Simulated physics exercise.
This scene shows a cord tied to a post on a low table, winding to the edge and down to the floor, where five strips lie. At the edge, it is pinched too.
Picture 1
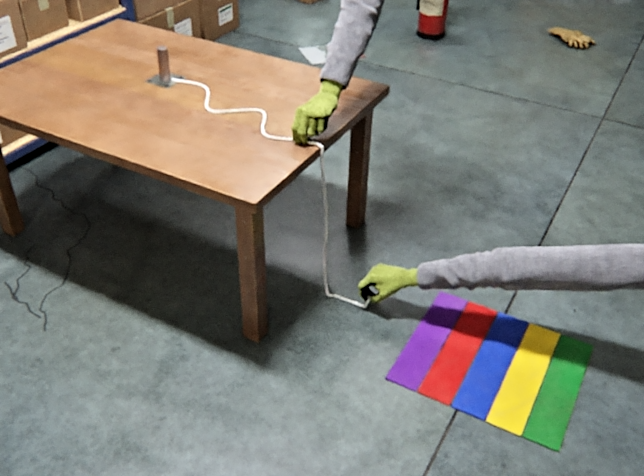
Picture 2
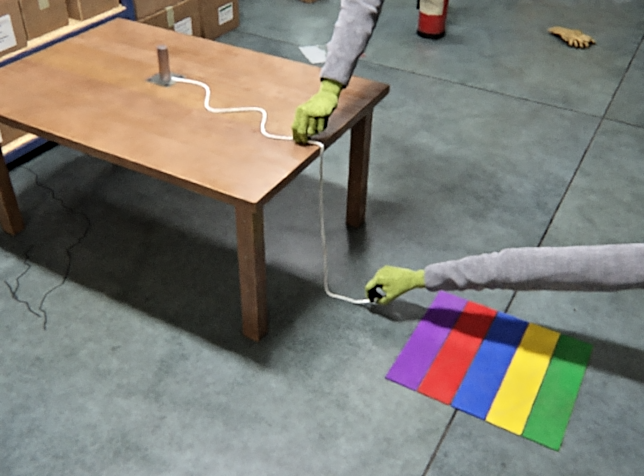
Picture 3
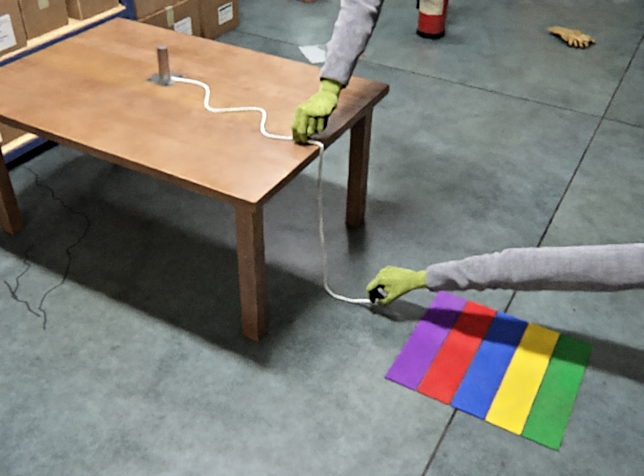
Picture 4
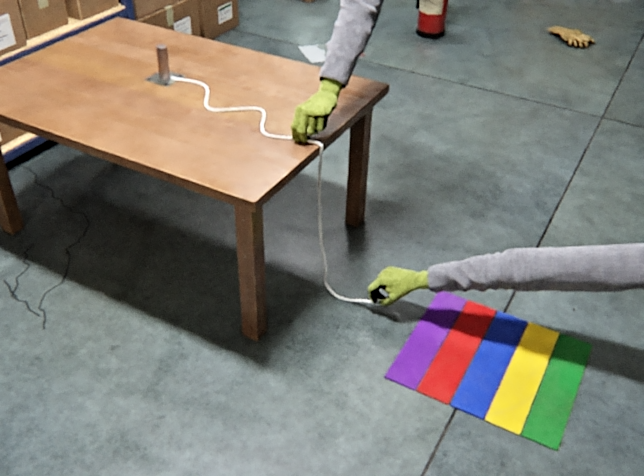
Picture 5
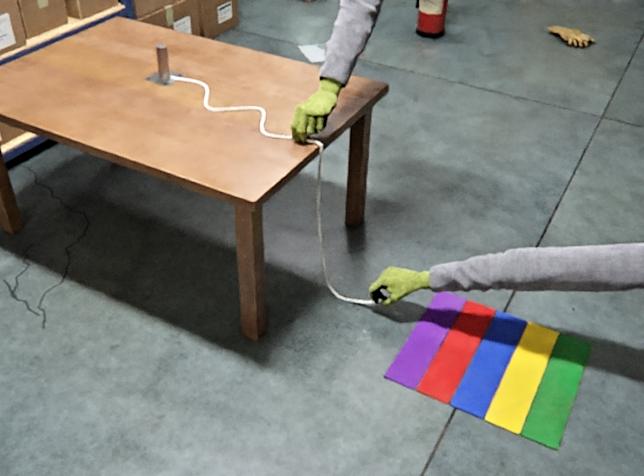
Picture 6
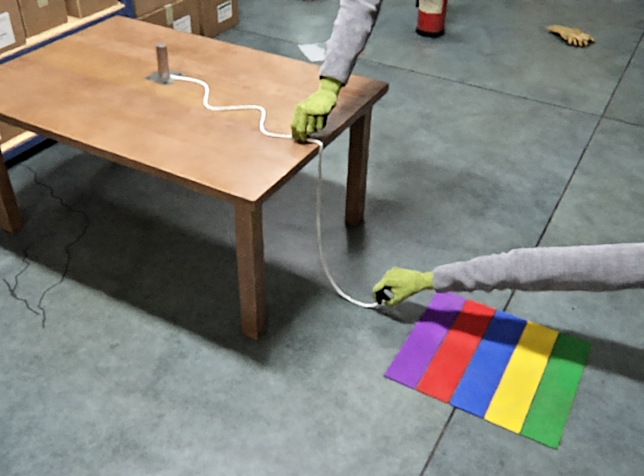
A gloved hand slowly draws the cord's end slightly right near five coloured strips.
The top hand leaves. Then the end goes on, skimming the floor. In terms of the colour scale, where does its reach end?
At yellow.
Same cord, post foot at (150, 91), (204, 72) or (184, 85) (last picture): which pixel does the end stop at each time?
First close to (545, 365), next close to (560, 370), last close to (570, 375).
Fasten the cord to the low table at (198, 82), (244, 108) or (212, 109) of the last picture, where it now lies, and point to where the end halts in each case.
(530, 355), (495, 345) and (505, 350).
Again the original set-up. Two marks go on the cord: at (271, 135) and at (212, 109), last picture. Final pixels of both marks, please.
First near (327, 142), second near (242, 105).
A little later, end near (472, 336); over red.
Next, end near (509, 350); over blue.
When it is tight, end near (531, 359); over yellow. It gets as far as the yellow strip.
